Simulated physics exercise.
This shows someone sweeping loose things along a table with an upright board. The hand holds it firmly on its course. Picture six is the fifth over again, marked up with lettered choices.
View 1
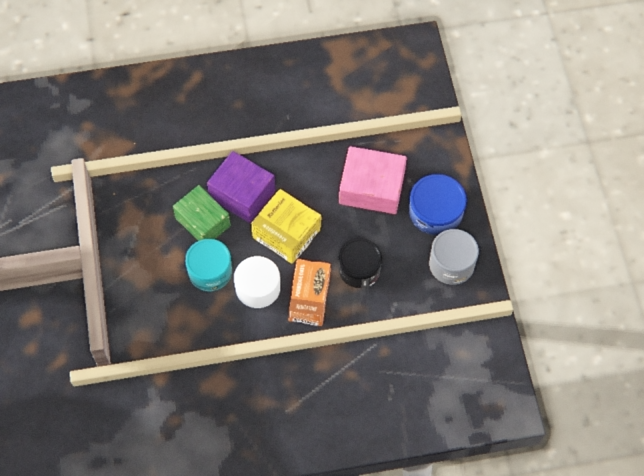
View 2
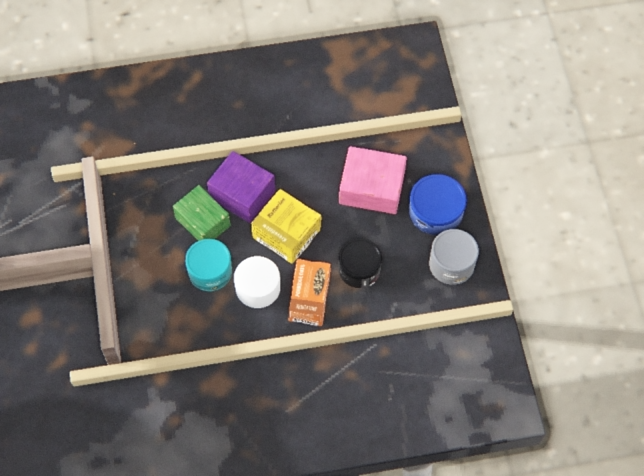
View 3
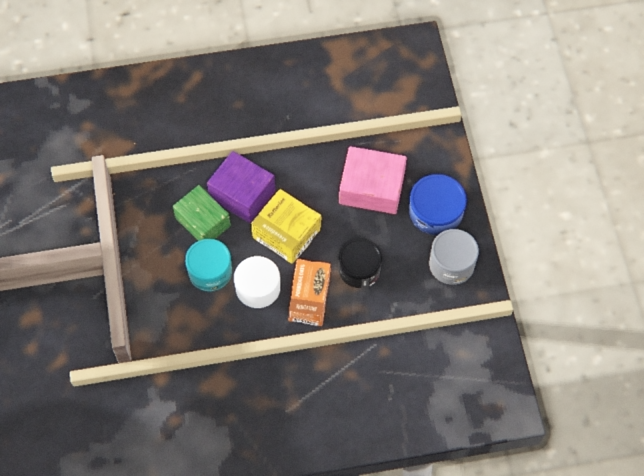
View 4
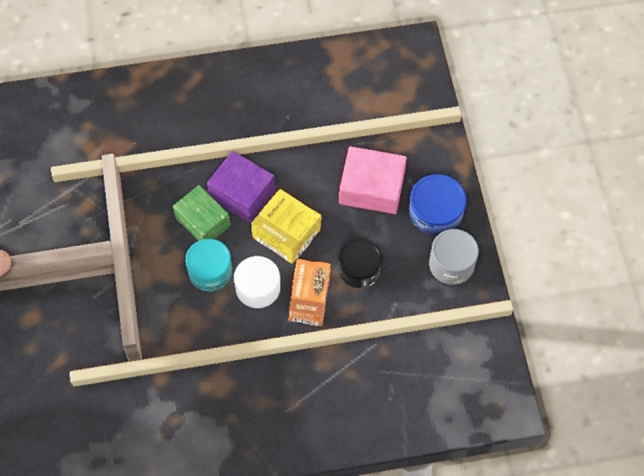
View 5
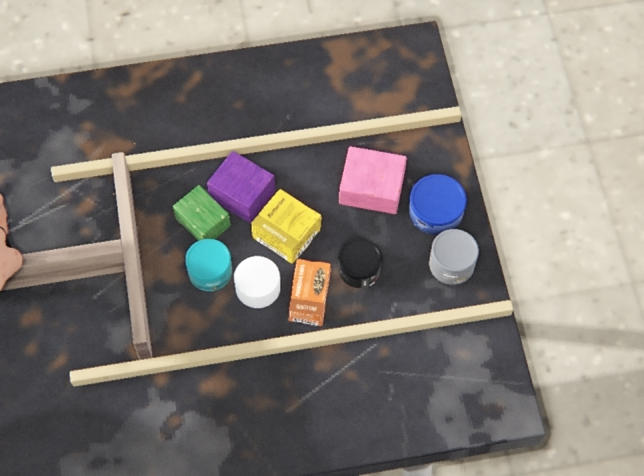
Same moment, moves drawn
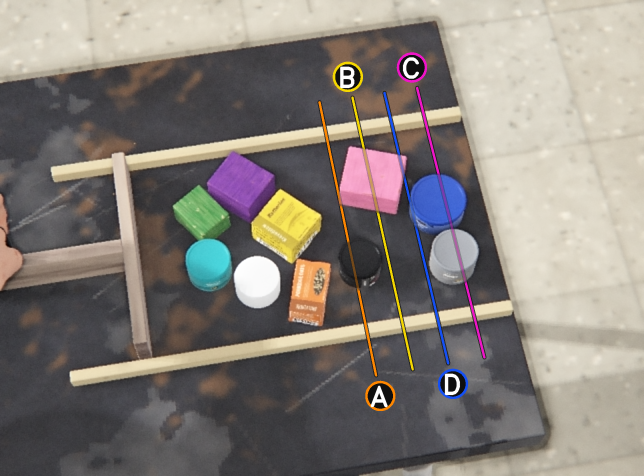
A wooden pusher slid slowly rightward between two pale rails on a dark, blotchy table, a hand coming into view at its handle, while the colourful blocks and round tubs ahead of it stayed still.
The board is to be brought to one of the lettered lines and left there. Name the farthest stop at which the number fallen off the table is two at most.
It should halt at B.
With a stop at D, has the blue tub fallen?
By then, yes.
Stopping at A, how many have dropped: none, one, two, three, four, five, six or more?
The count is none.
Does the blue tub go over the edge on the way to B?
Yes.
On the marked copy, A at (346, 231); B at (381, 226); C at (449, 215); D at (415, 221).
Following B. Soon after the start, board (220, 230); purple block (266, 174); white pot (273, 287).
Later, board (309, 216); grey jar (466, 256); black tub (423, 266).
In the end, board (377, 206); grey jar over the edge; blue tub over the edge; two fallen.
As for the rest, A is within the limit but short; C drops six; D drops four.
